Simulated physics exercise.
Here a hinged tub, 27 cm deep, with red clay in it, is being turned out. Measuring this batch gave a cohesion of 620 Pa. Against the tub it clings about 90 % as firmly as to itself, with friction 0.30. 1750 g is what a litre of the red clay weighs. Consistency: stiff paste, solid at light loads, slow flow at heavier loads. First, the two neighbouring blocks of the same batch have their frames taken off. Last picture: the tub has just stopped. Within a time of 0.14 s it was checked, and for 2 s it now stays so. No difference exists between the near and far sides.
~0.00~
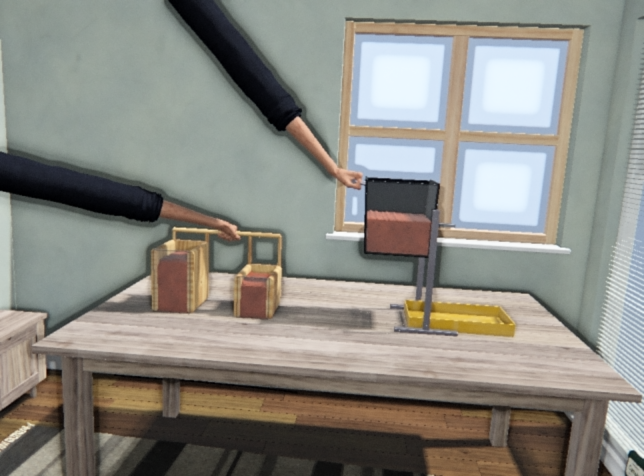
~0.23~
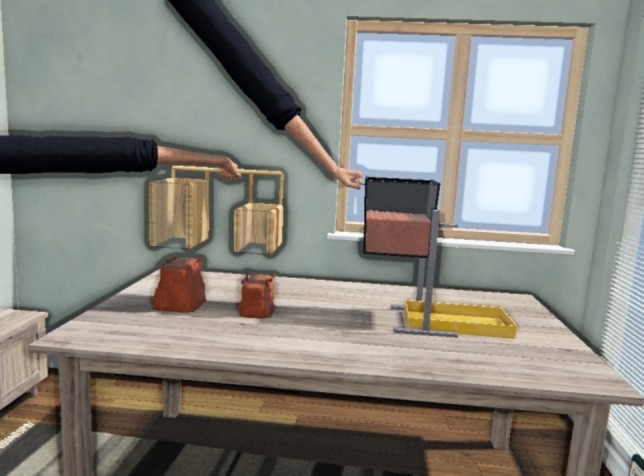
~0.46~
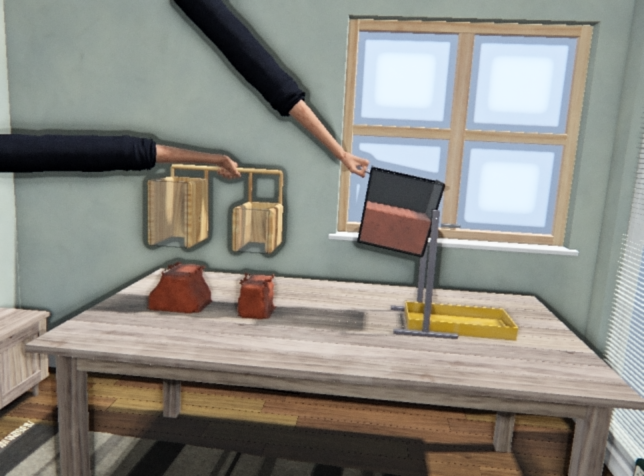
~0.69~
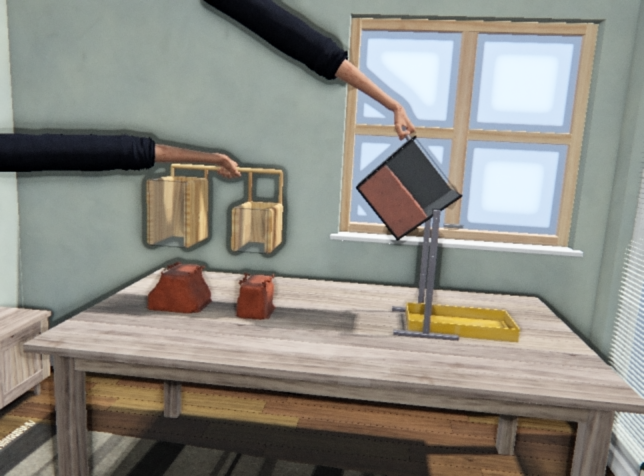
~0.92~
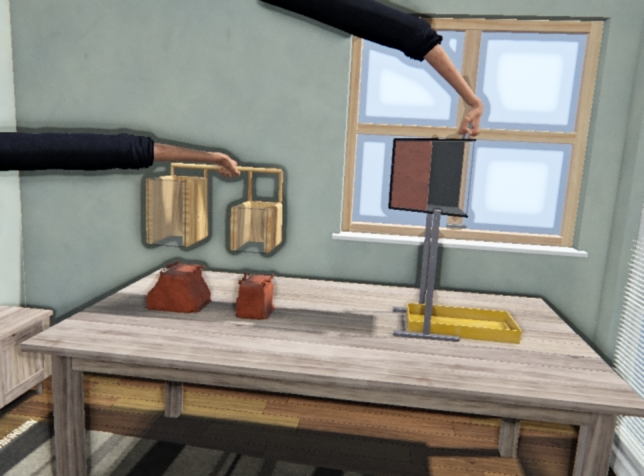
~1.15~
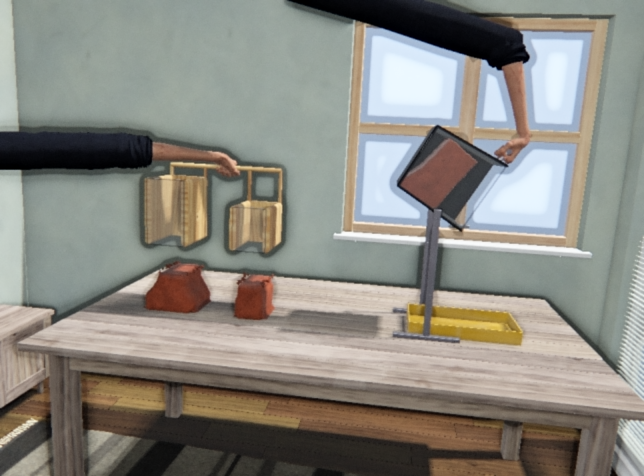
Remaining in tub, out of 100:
10 out of 100.
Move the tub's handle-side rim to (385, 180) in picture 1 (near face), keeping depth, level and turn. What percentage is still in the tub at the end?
Around 8 percent would still be in the tub at the end.
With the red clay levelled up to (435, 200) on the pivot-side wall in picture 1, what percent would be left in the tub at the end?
12 %.
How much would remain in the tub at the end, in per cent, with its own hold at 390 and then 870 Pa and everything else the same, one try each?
Expect about 7 in a hundred, then about 12 in a hundred.
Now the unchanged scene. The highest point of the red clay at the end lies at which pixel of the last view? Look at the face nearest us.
(409, 179).
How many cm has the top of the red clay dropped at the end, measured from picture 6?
Roughly 14 cm.
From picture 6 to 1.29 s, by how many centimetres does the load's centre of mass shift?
I'd put the distance at about 12 centimetres.
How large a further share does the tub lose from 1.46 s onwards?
25 %.
After 1.29 s, the tub is at 119 degrees and holds 83 %.
After 1.46 s, the tub is at 119 degrees and holds 35 %.
After 1.63 s, the tub is at 119 degrees and holds 10 %.
After 1.80 s, the tub is at 119 degrees and holds 10 %.
After 3.15 s, at the end, the tub is at 119 degrees and holds 10 %.
